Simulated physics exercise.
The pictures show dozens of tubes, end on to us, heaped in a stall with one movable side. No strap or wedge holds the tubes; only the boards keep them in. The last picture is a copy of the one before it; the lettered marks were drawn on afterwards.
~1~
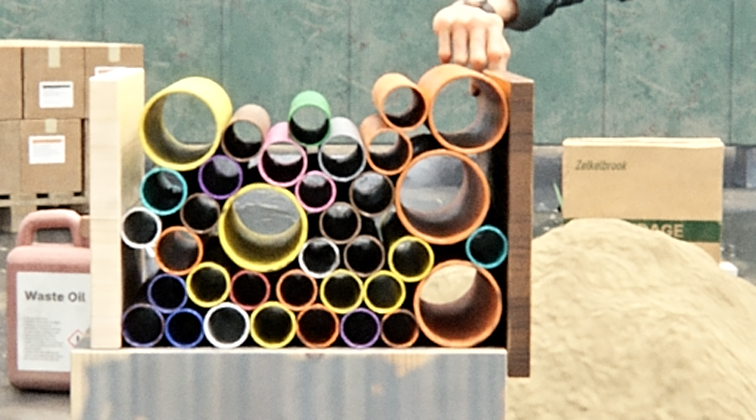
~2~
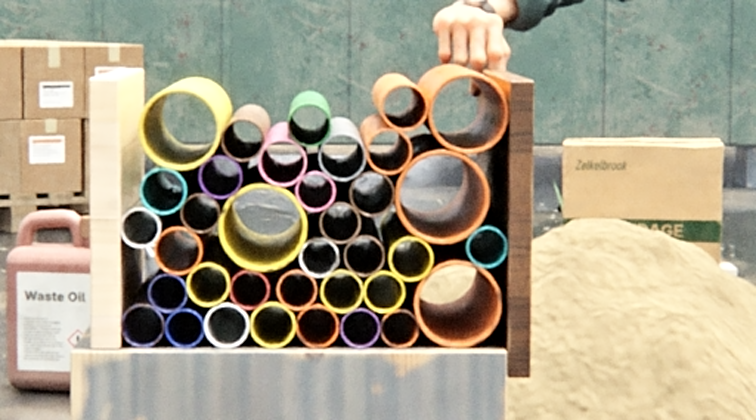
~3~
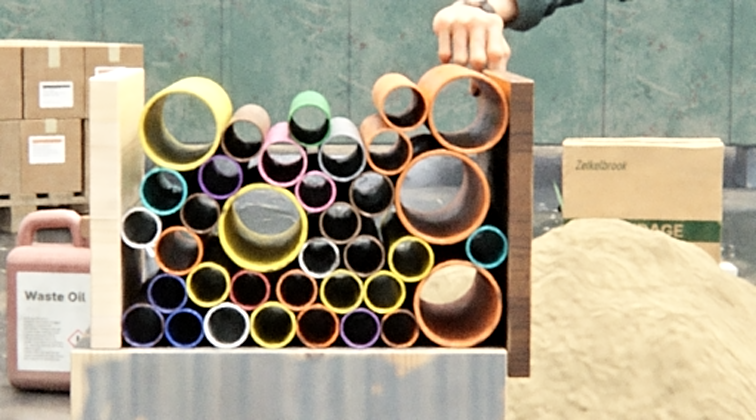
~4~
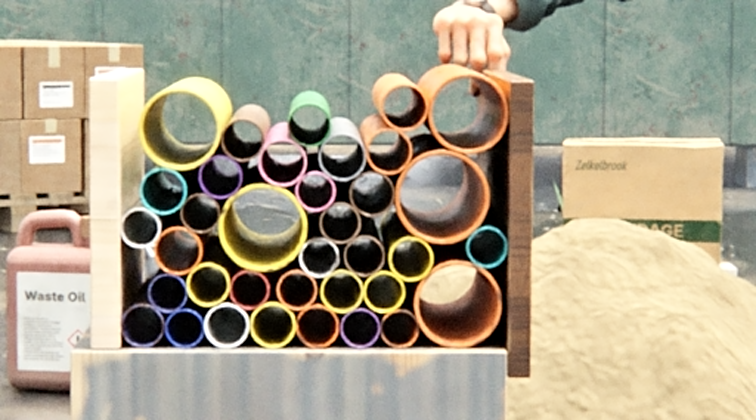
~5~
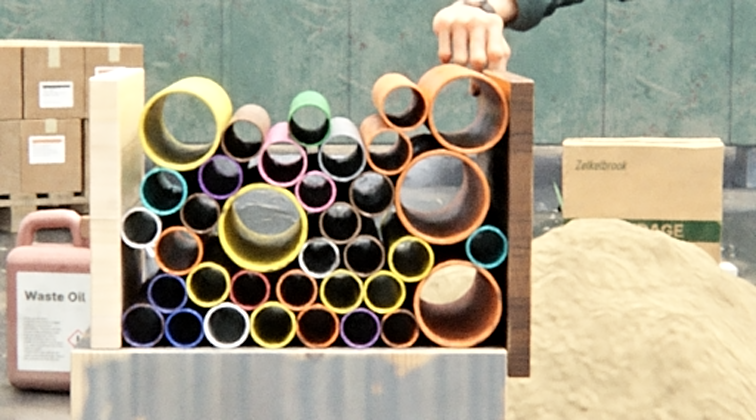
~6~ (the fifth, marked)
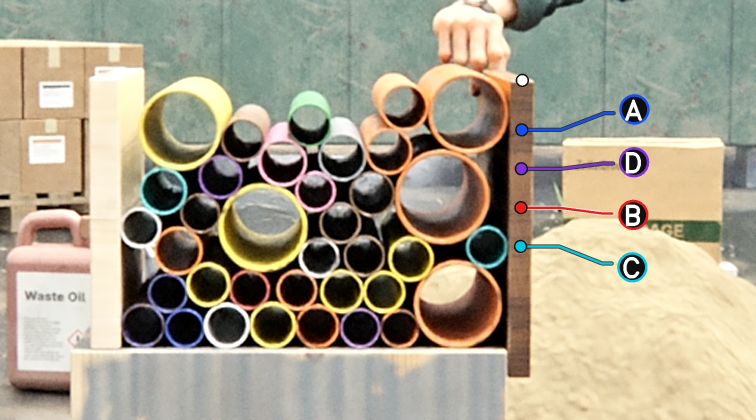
In a yard with a green wall behind, dozens of colourful tubes of different sizes lie heaped between upright boards, beside a sandy mound, while a hand rests at the top of the right side board; nothing visibly moves.
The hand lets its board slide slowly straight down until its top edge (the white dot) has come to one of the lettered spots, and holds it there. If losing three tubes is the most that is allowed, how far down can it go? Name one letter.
Lower it to C and no more.
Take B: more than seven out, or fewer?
It loses fewer than seven.
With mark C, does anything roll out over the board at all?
Yes.
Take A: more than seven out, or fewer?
Fewer than seven.
On the marked copy, A at (522, 130); B at (521, 207); C at (521, 247); D at (522, 169); the white dot at (523, 81).
Taking C. A third of the way, top of the board (509, 158).
Two thirds of the way, top of the board (508, 244).
When it is over, top of the board (508, 246), one out over the board.
As for the rest, A none out over the board; B one out over the board; D none out over the board.
